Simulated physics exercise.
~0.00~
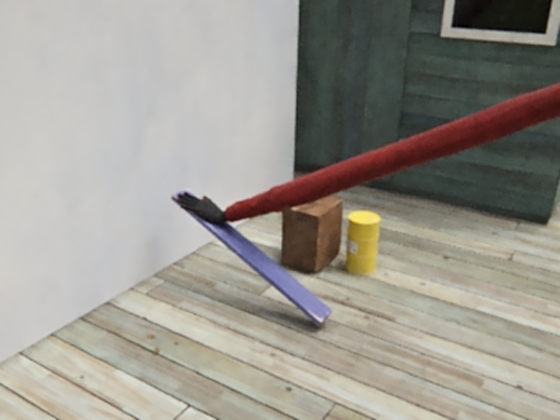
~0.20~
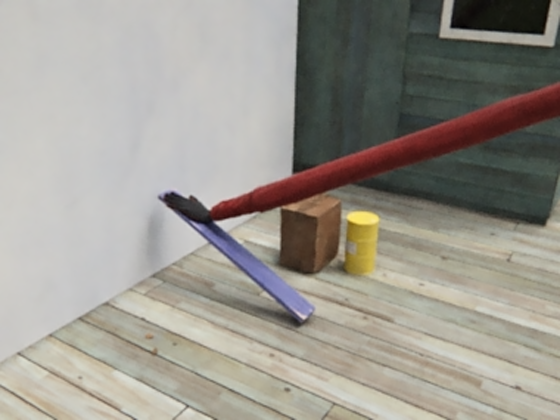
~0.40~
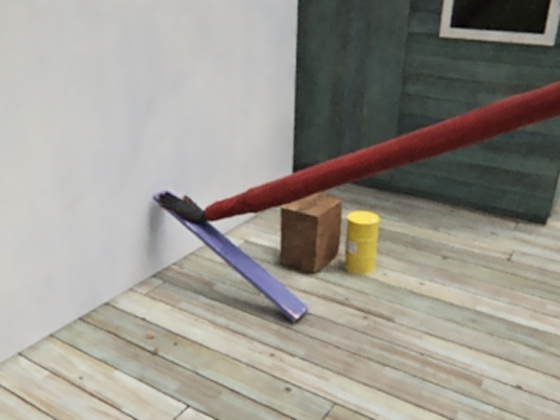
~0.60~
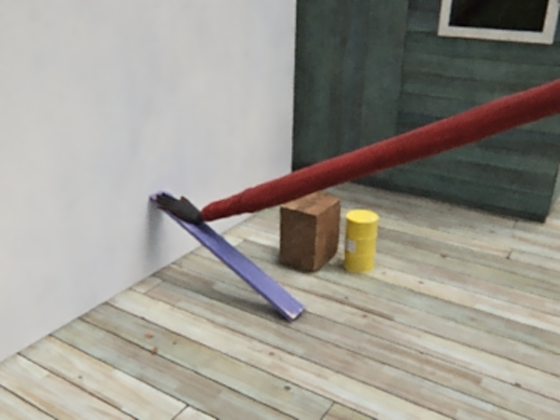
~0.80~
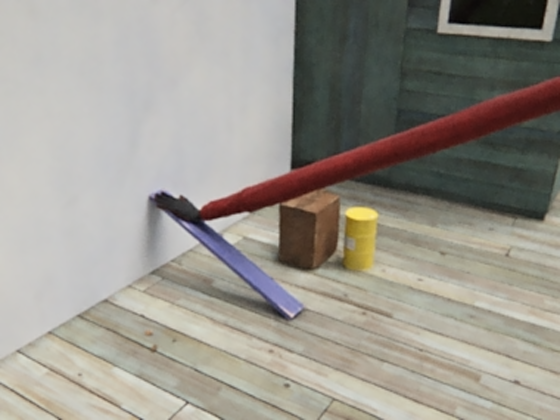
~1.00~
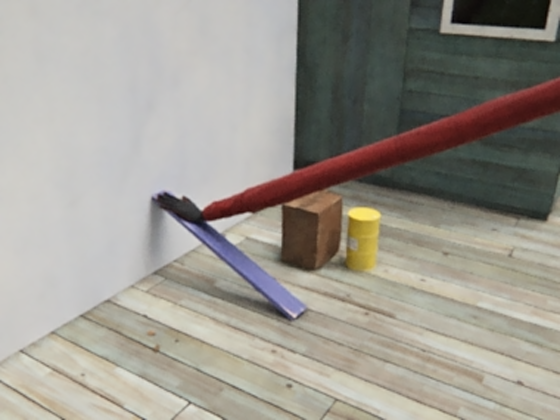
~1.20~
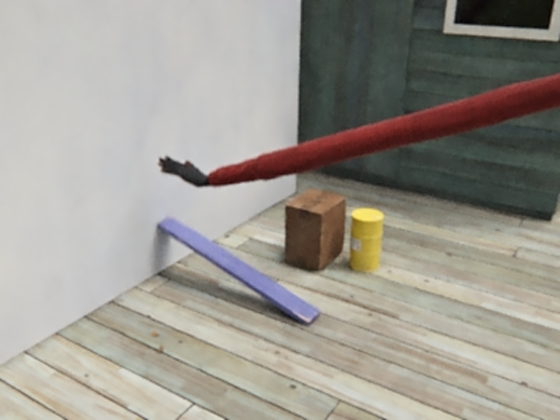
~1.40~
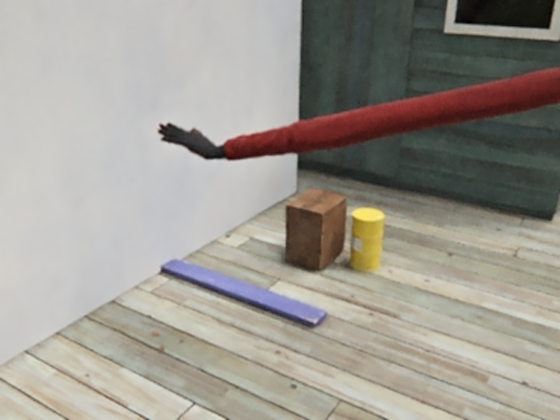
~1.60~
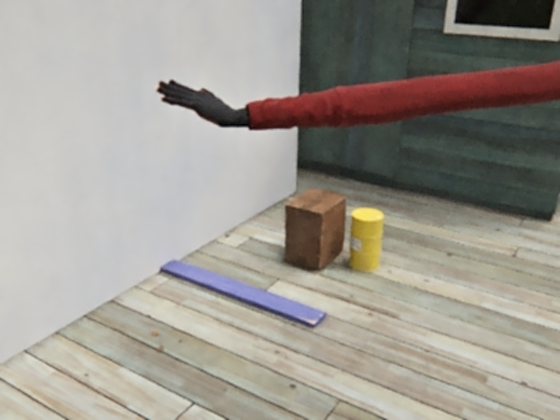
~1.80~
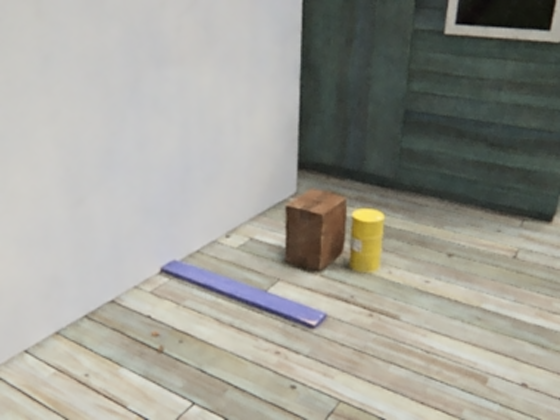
A blue plank was tilted against a bare wall by a gloved hand on a long red-sleeved arm, then let go, and it slipped down to lie flat on the wooden floor, while the brown box and yellow canister nearby stayed put.
